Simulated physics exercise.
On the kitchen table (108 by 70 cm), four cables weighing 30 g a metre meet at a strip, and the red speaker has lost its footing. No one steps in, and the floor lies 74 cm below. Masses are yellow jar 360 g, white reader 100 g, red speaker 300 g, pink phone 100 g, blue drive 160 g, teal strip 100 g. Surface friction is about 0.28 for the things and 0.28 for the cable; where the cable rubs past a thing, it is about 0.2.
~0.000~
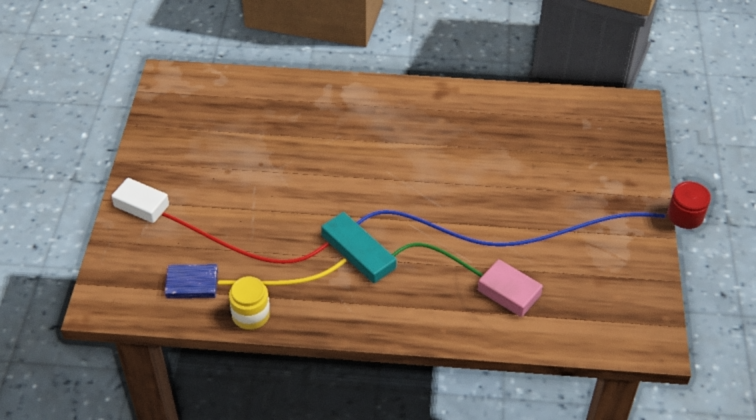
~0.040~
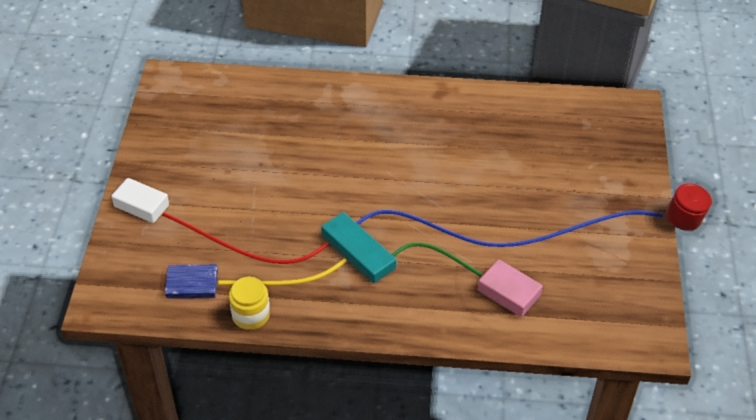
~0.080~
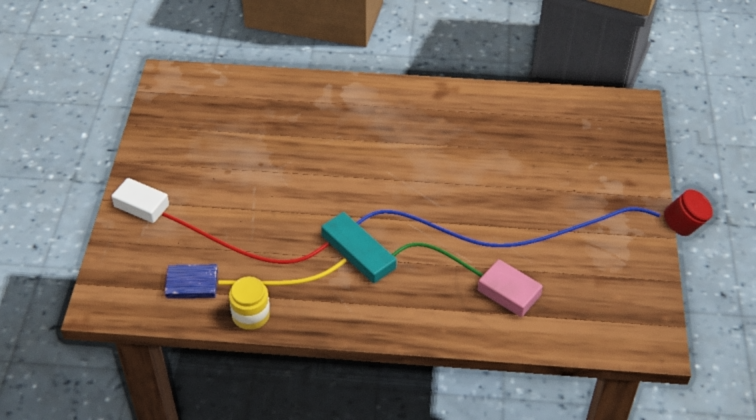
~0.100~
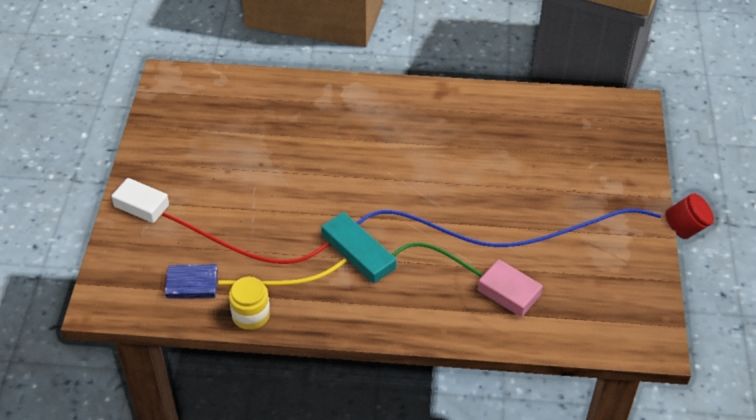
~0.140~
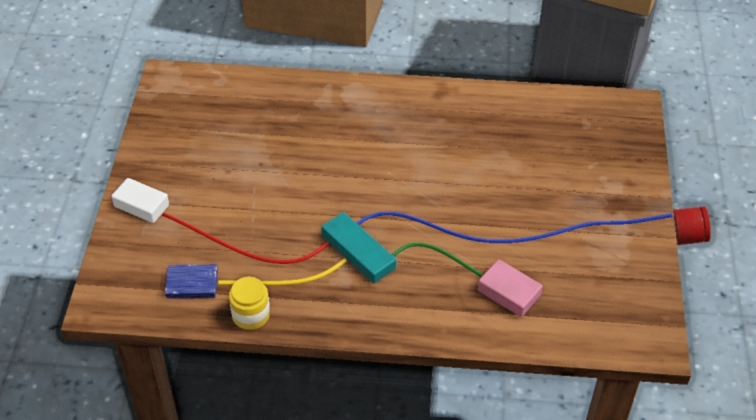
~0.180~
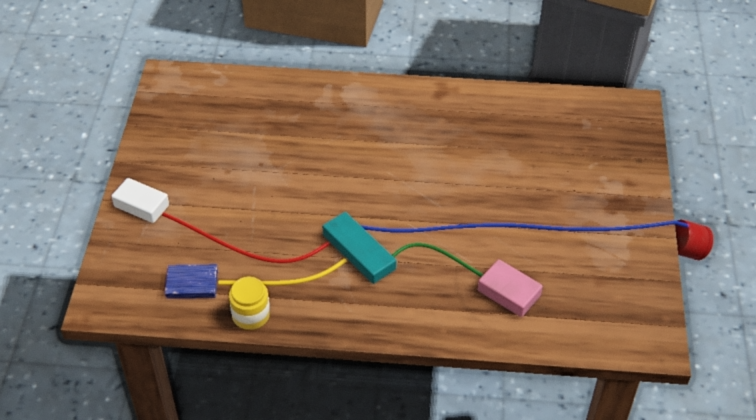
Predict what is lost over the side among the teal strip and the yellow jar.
The teal strip goes over the edge, the yellow jar remains up there.
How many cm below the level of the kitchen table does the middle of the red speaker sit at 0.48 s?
About 30 cm.
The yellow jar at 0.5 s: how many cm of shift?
Shift: Approx. 0 cm.
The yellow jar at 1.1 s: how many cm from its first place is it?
About 0 cm.
By 0.5 s, the strip's end of the blue cable at (472, 248); teal strip 15 cm off its start, white reader 29 cm off its start, blue drive 15 cm off its start.
By 0.8 s, the strip's end of the blue cable at (619, 238); teal strip 42 cm off its start, white reader 49 cm off its start, blue drive 42 cm off its start.
By 1.1 s, the strip has left the top; teal strip over the edge, white reader 70 cm off its start at (517, 205), blue drive 66 cm off its start at (557, 242).
By 1.4 s, the strip has left the top; teal strip over the edge, white reader 83 cm off its start, blue drive 76 cm off its start.
By 2.6 s, the strip has left the top; teal strip over the edge, yellow jar 0 cm off its start at (248, 290), white reader 90 cm off its start at (623, 215), blue drive over the edge.
